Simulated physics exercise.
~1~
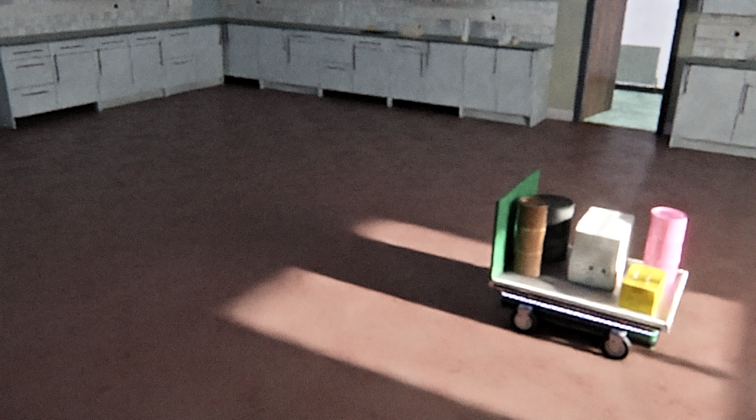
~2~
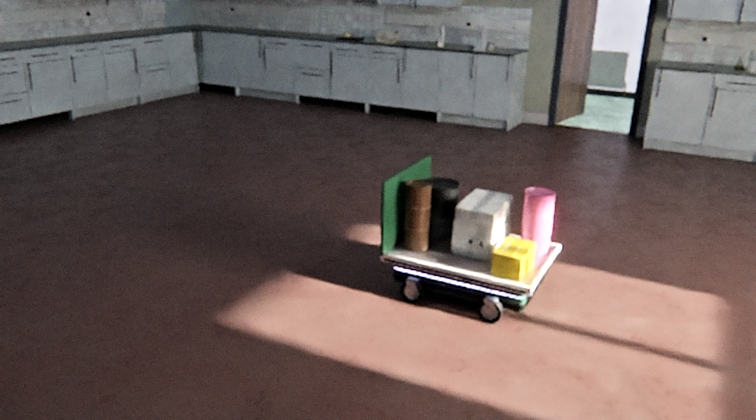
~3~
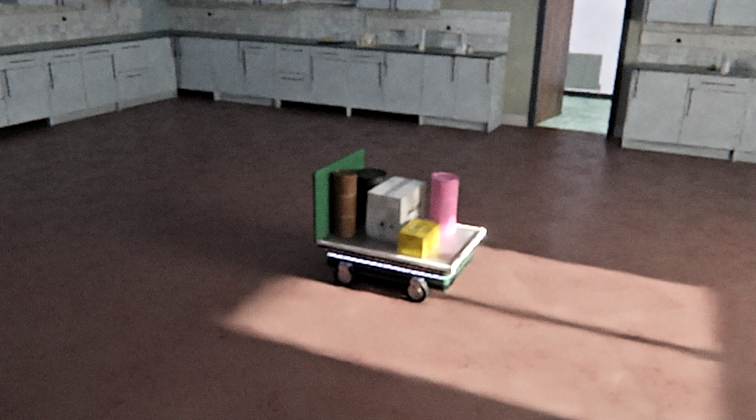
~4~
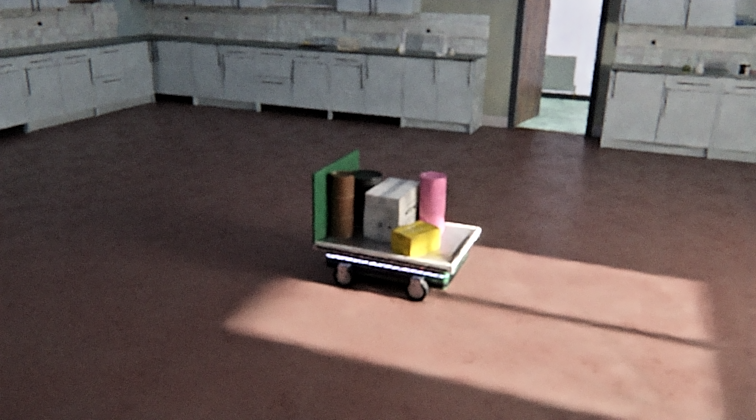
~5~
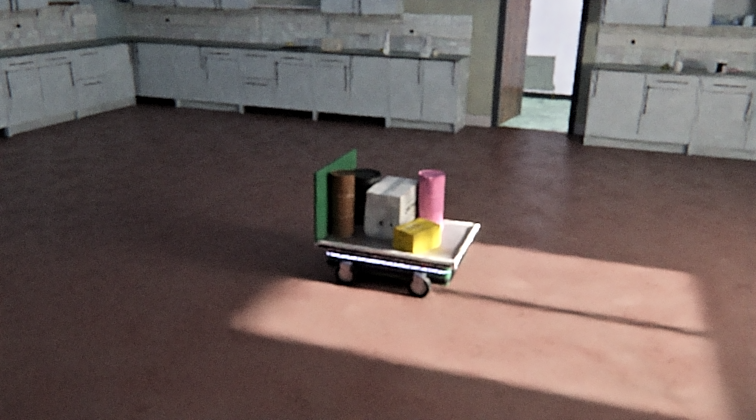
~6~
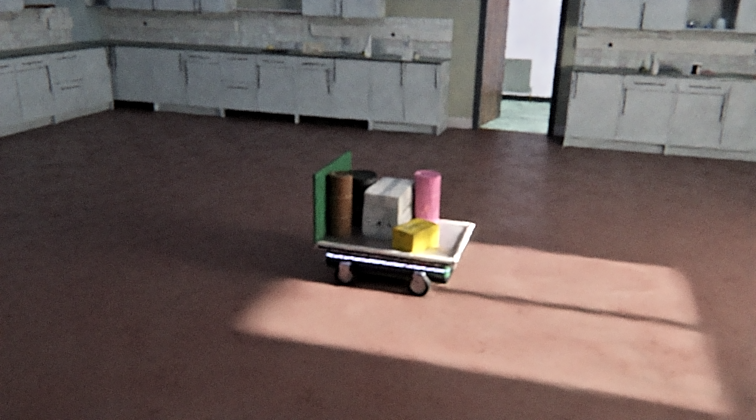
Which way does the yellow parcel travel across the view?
The yellow parcel moves to the left as it rides on the cart.
